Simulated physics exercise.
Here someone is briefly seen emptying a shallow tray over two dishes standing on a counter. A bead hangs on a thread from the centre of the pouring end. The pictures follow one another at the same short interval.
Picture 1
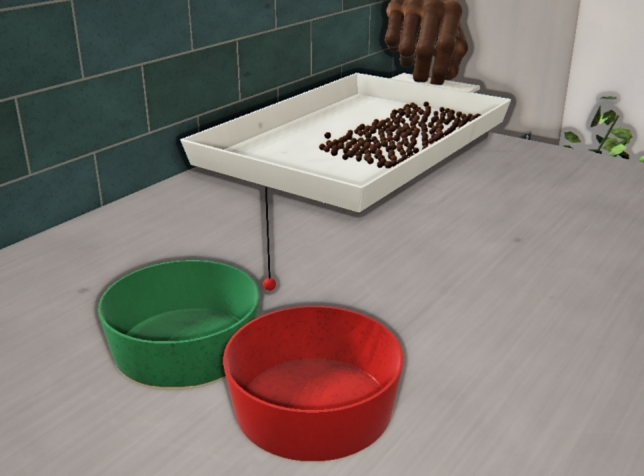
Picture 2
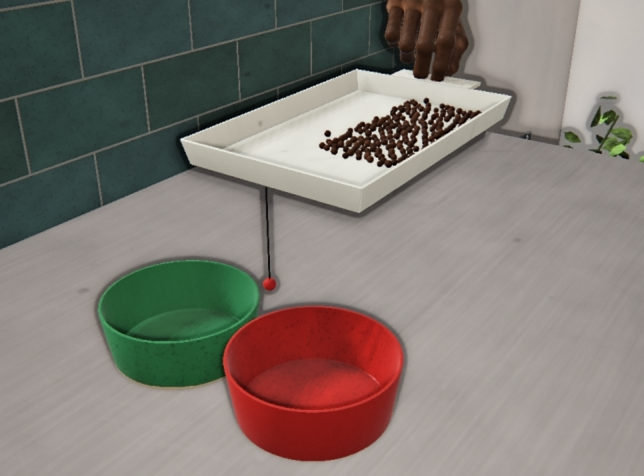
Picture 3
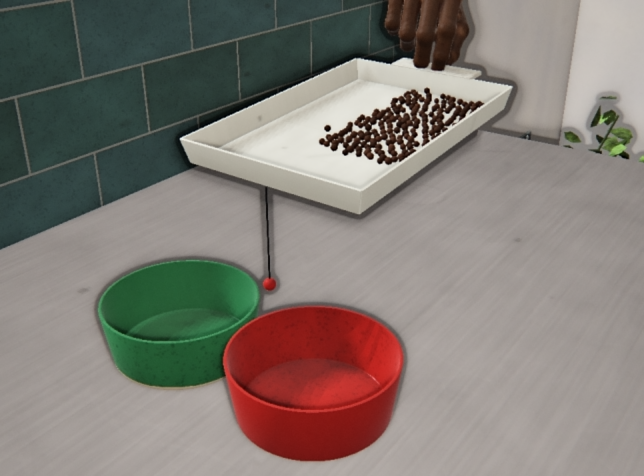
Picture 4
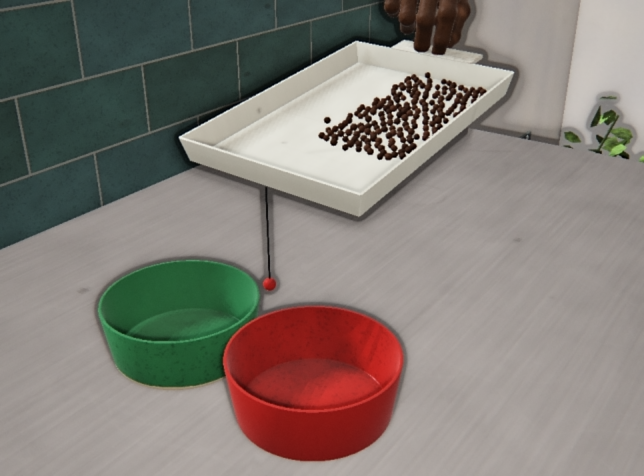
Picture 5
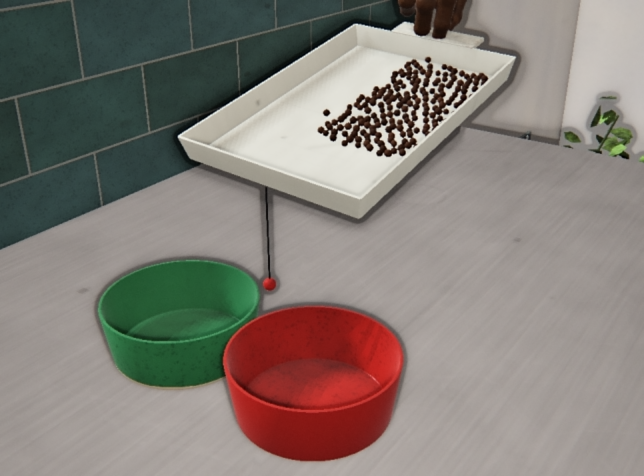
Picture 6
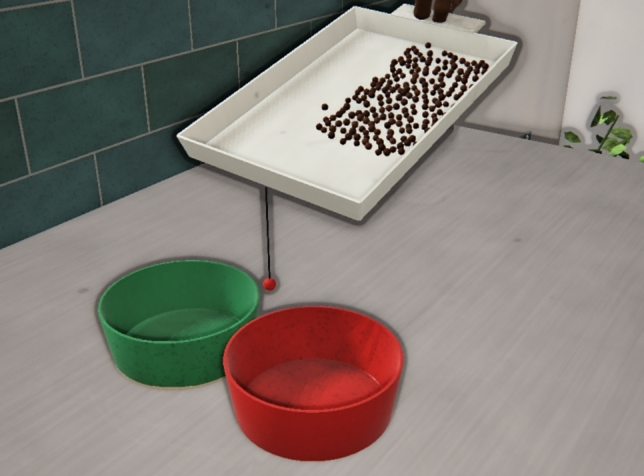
A shallow white tray with a patch of small dark brown berries toward its far right side is held by a hand above a green bowl on the left and a red bowl on the right. The fixed view looks down on a pale grey counter beside dark green tiles, with a red bead hanging beneath the tray's near edge. The hand steadily raises the far end, the near edge dips slightly at its right corner, and the berries shift only slightly.
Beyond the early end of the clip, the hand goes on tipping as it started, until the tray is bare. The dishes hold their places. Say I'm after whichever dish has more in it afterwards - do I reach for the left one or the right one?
Reach for the right one.
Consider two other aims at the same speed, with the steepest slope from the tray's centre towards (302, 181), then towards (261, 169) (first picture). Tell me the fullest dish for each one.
Try 1: The right-side dish; try 2: The left-side dish.
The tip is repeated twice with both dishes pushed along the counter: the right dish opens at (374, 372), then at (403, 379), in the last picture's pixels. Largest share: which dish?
Try 1: The right-side dish; try 2: The right-side dish.
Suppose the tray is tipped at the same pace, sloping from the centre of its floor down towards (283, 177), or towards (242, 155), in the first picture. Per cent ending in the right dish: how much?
Shares, approx.: 60 %, then 0 %.
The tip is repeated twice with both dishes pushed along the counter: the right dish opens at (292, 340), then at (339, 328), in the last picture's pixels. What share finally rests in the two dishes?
Close to 100 %, followed by close to 100 %.
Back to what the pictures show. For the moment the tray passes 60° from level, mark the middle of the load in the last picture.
Near (342, 198).
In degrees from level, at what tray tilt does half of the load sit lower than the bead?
Around 100° at that moment.
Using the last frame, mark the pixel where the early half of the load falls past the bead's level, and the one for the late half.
It passes near (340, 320) first and then near (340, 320).
Soon after the last picture, tray tipped steeply; nearly all on the tray; a small part in the right dish; a stray few in the air.
A little later, tray tipped right over; about half on the tray; about a third in the right dish; a stray few in the left dish; a stray few outside both; about a quarter in the air.
Later still, tray tipped past a quarter turn; nearly all in the right dish; a stray few in the left dish; a stray few outside both.
At rest, tray tipped past a quarter turn; nearly all in the right dish; a stray few in the left dish; a stray few outside both.
